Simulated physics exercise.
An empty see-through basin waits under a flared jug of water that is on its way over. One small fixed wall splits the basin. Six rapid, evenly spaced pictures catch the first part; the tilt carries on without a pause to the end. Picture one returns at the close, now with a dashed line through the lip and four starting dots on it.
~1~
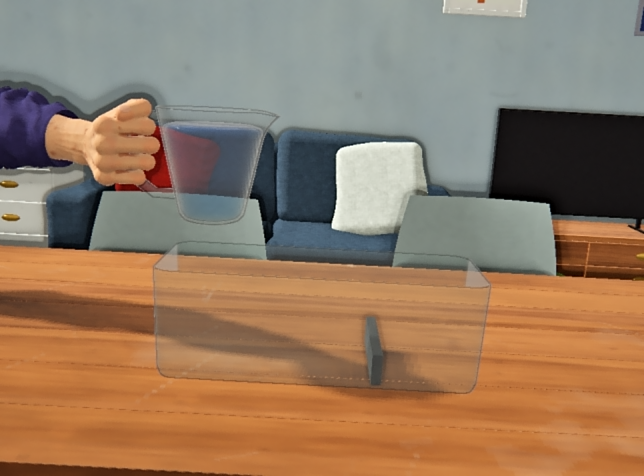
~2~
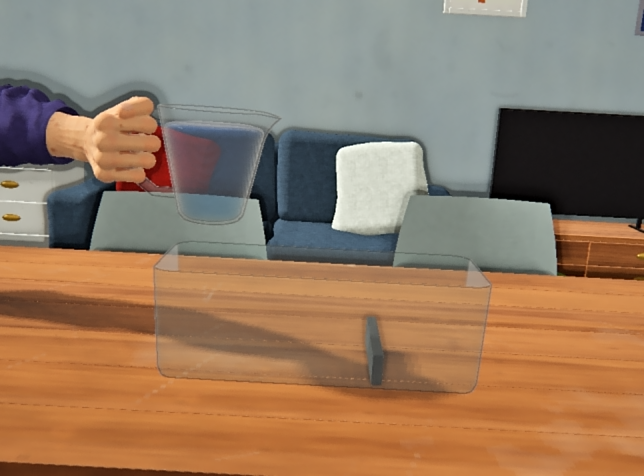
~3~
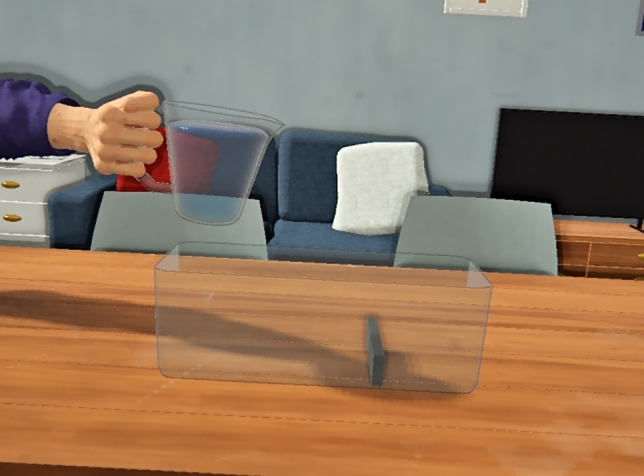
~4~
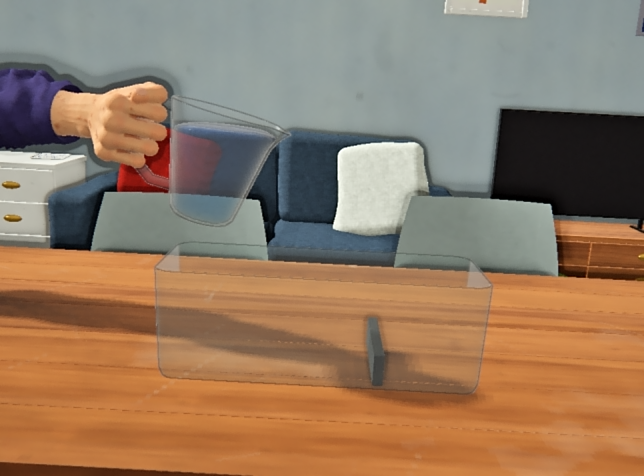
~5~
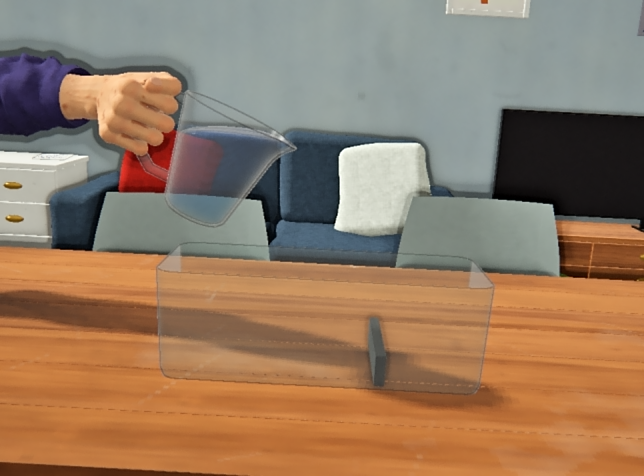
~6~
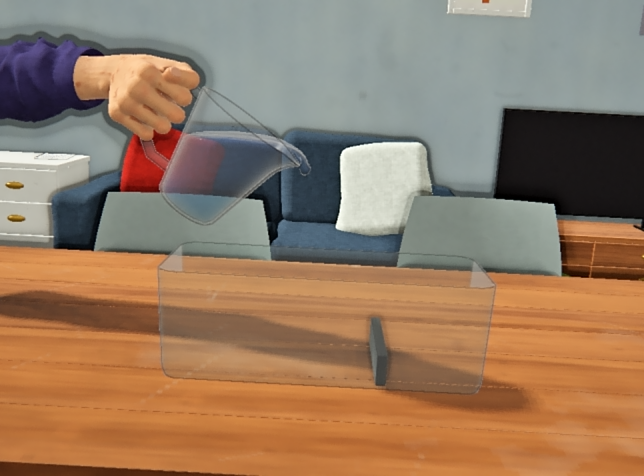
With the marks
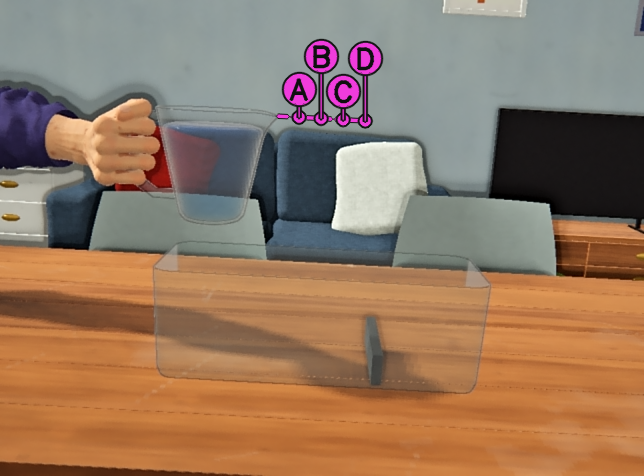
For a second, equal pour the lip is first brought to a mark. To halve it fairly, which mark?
Use place C.
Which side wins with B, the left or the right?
The left side.
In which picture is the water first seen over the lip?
In picture 6.
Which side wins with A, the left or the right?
More ends on the left.
On the marked copy, A at (299, 117); B at (321, 118); C at (343, 119); D at (365, 120).
Choosing A, about 88 % ends left of the wall and 11 % right of it.
Choosing B, about 71 % ends left of the wall and 28 % right of it.
Choosing C, about 51 % ends left of the wall and 48 % right of it.
Choosing D, about 33 % ends left of the wall and 66 % right of it.
